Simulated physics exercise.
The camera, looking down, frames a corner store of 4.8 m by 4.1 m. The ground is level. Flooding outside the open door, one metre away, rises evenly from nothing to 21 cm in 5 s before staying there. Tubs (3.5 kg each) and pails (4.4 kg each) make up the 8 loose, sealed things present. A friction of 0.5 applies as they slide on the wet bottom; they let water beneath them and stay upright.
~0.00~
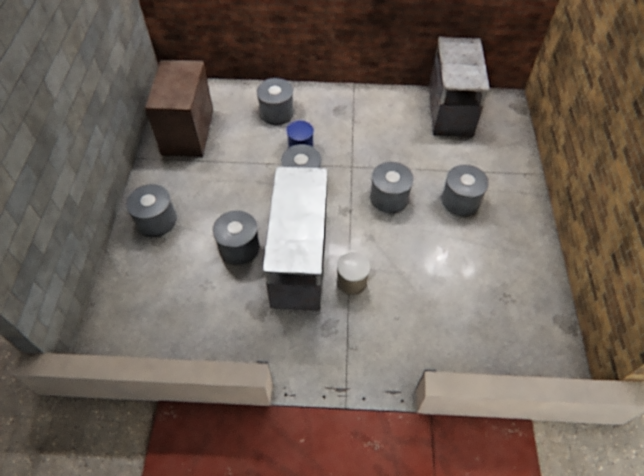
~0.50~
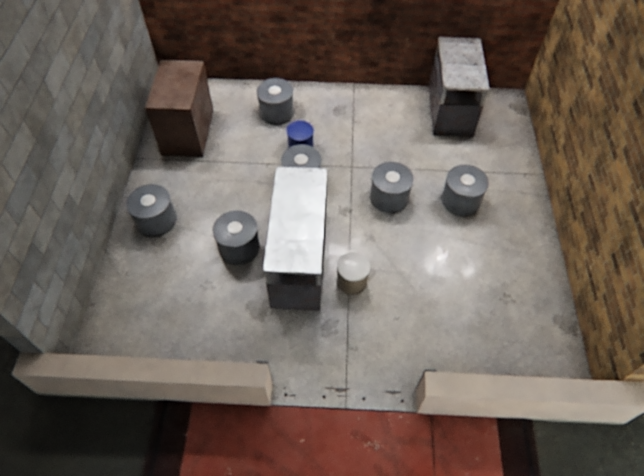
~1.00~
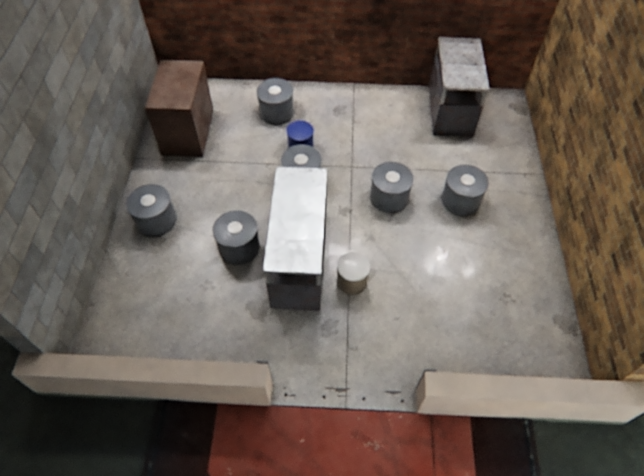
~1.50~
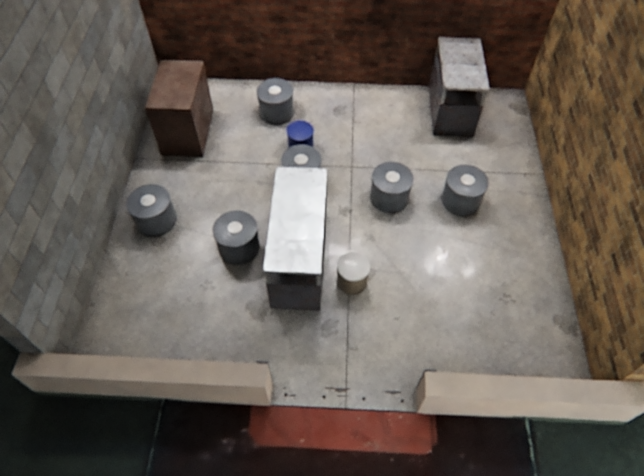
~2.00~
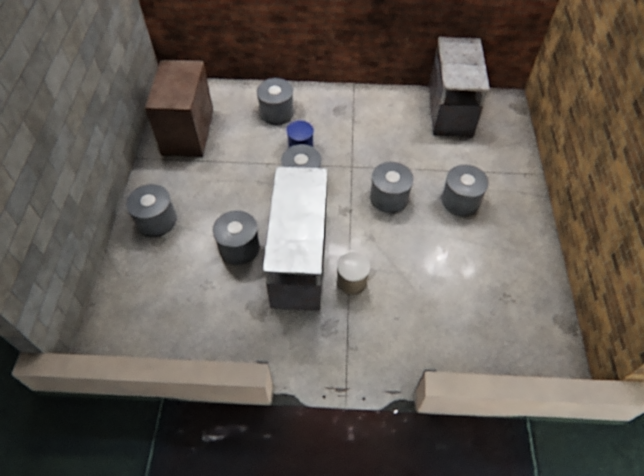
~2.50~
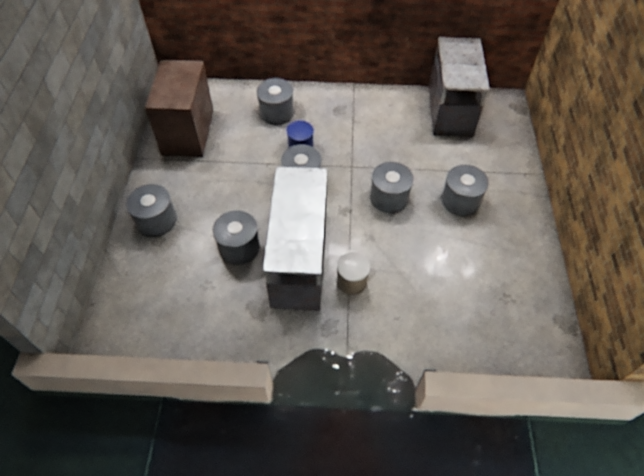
Small room with grey and brown walls seen from above, dark water spreading outside and edging through the doorway, containers staying still.
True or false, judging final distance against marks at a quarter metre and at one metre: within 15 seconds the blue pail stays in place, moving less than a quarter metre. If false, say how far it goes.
False, a quarter metre to one metre.
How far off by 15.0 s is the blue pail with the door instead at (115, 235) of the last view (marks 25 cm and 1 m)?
In that case the blue pail goes a long way.
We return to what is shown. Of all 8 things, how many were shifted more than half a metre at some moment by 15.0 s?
The number is 8.
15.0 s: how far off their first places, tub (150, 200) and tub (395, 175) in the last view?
200 cm, 140 cm.
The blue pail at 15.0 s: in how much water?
Somewhere close to 7 cm.
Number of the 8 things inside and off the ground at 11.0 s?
Then: 7.
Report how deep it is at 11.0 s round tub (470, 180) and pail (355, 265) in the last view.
Close to 11 and 11 centimetres.
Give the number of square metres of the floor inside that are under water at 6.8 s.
Somewhere around 13 m2, roughly.
After 3.5 s the blue pail is near (300, 130), 0.0 m from its start, aground; 0 afloat.
After 6.8 s the blue pail is near (300, 130), 0.0 m from its start, aground; 2 afloat.
After 11.0 s the blue pail is near (300, 130), 0.0 m from its start, aground; 7 afloat.
After 15.0 s the blue pail is near (251, 126), 0.6 m from its start, afloat; 8 afloat.
